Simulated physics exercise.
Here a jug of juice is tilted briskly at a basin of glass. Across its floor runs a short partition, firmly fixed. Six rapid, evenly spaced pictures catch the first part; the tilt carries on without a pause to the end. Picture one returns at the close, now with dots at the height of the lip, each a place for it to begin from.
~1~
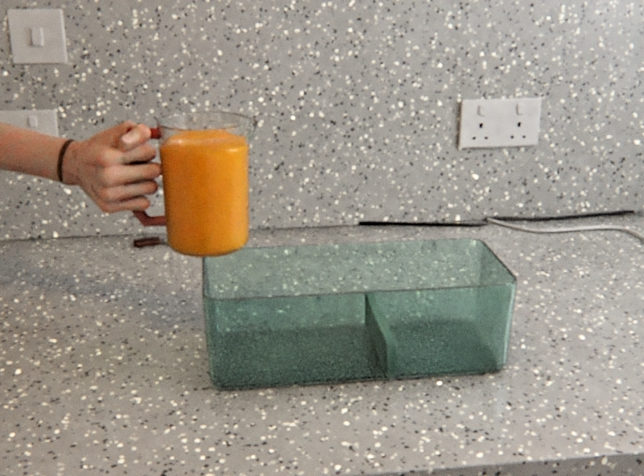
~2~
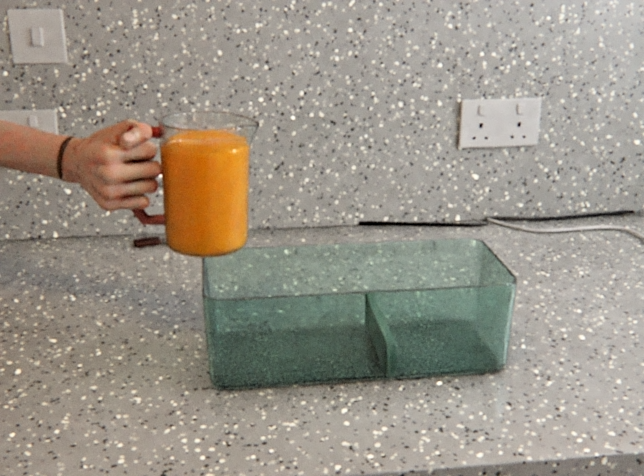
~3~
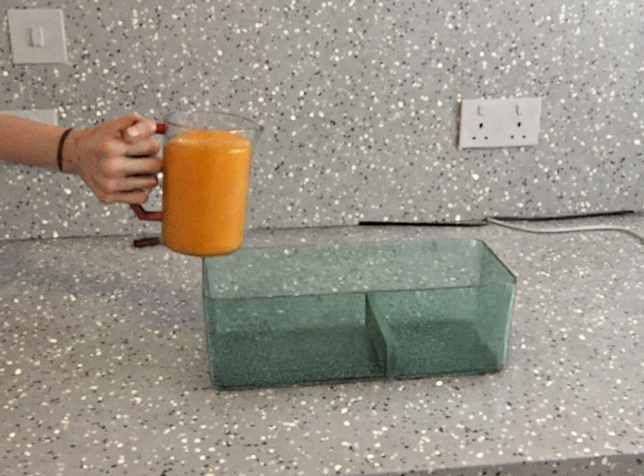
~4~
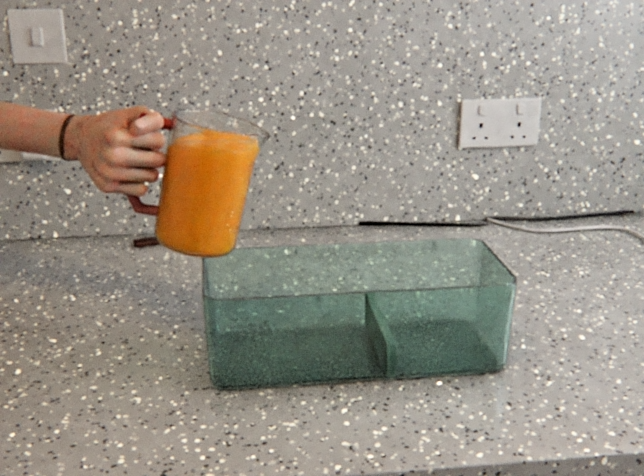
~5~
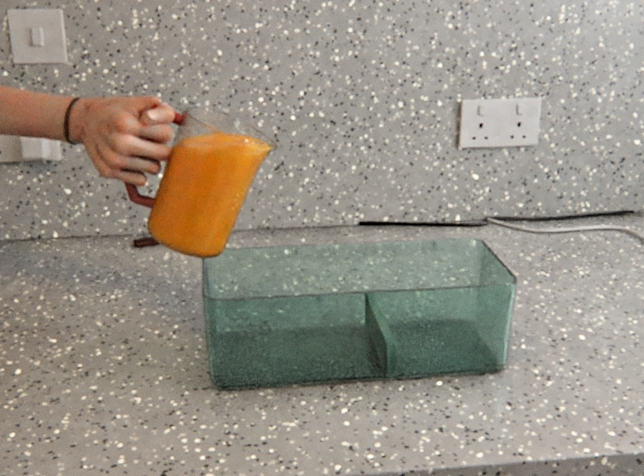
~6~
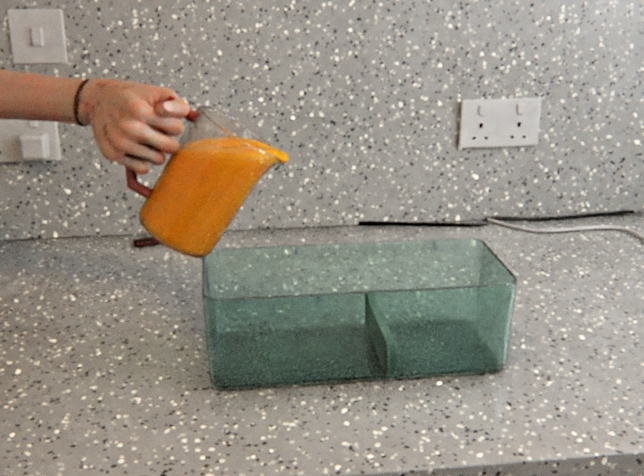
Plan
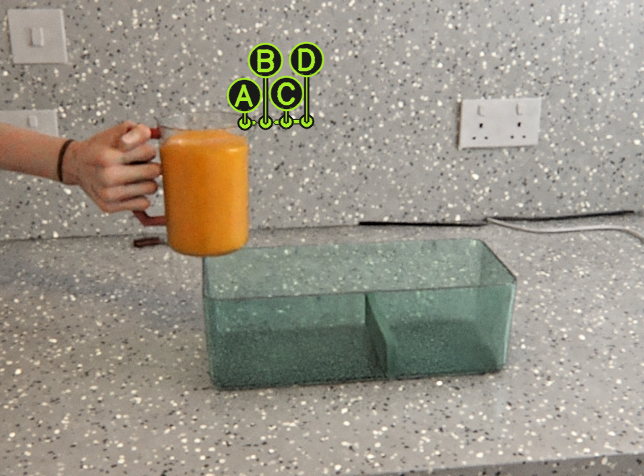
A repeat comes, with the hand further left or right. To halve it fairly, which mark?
D.
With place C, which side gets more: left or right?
The left one.
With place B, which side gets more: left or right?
The left one.
In lime, A at (244, 123); B at (265, 122); C at (286, 121); D at (306, 121).
With A, about 93 % ends left of the wall and 5 % right of it.
With B, about 93 % ends left of the wall and 5 % right of it.
With C, about 90 % ends left of the wall and 9 % right of it.
With D, about 48 % ends left of the wall and 52 % right of it.
